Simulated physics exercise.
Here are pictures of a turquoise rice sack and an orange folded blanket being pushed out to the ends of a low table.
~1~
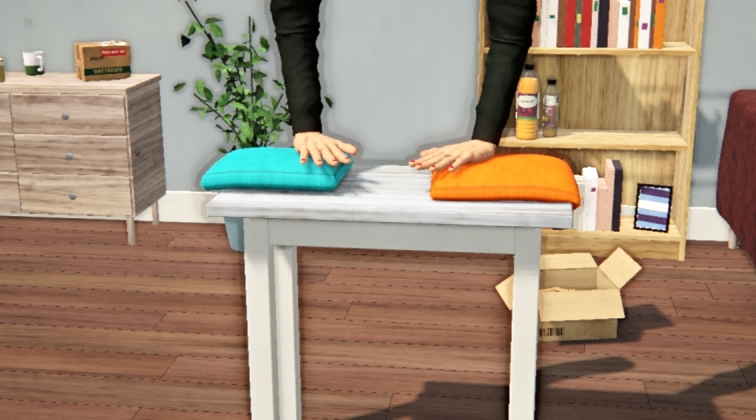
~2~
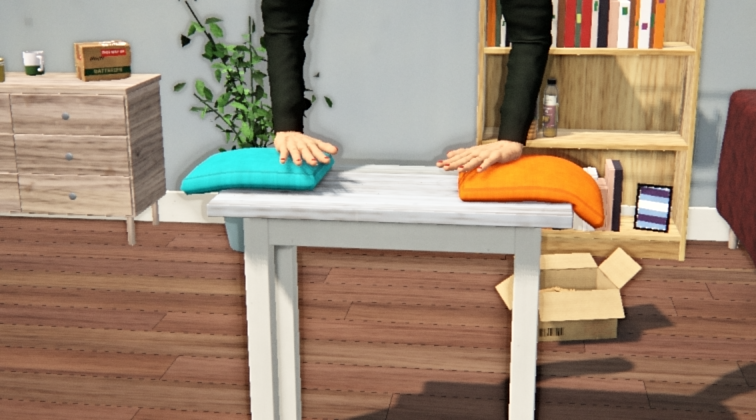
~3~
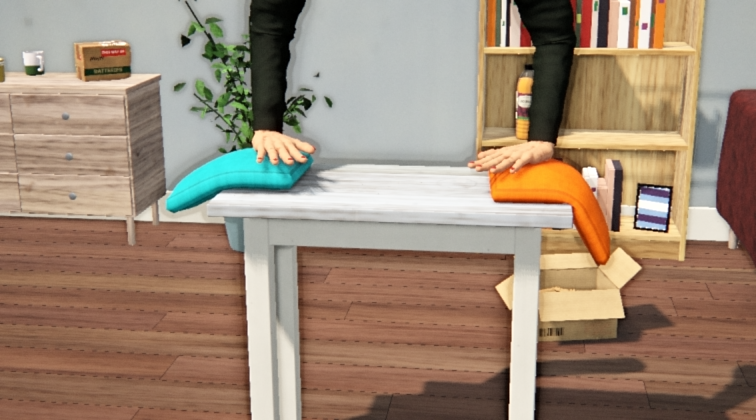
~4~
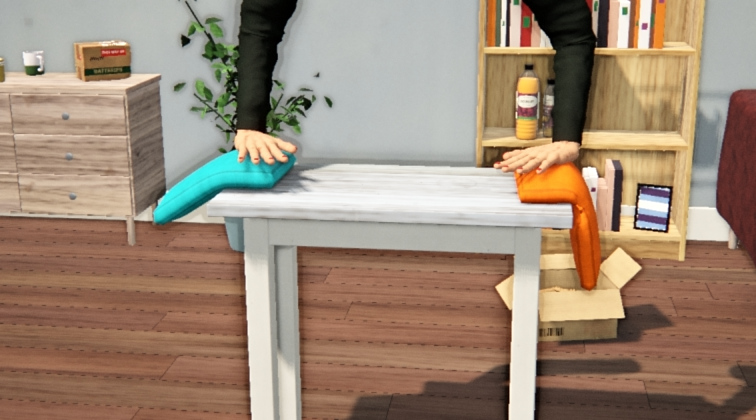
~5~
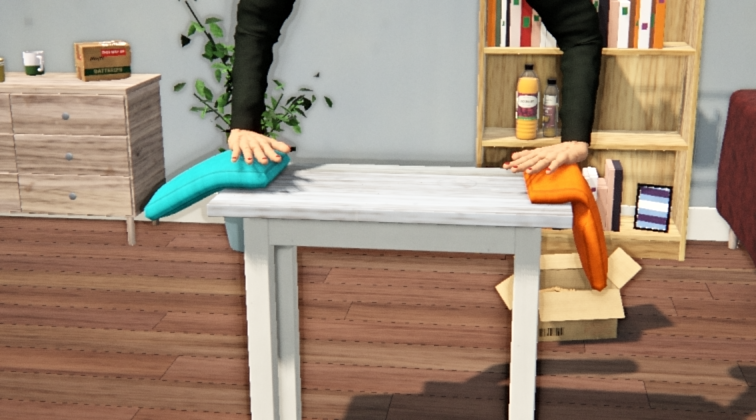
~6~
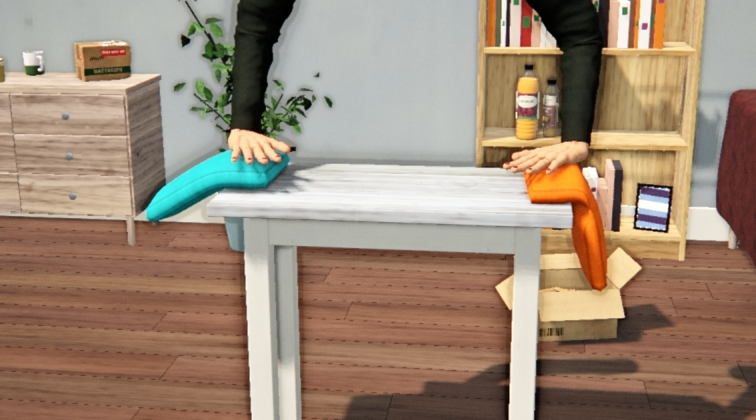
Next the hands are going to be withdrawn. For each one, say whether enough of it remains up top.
One by one: Turquoise rice sack: Gone off; orange folded blanket: Gone off.
Then, 0.32 s later than the last view, rice sack falling near (208, 228); folded blanket falling near (581, 264).
Then, 0.60 s later than the last view, rice sack on the floor; folded blanket on the floor.
Finally, rice sack on the floor; folded blanket on the floor. The turquoise rice sack goes down and the orange folded blanket slumps off the end.
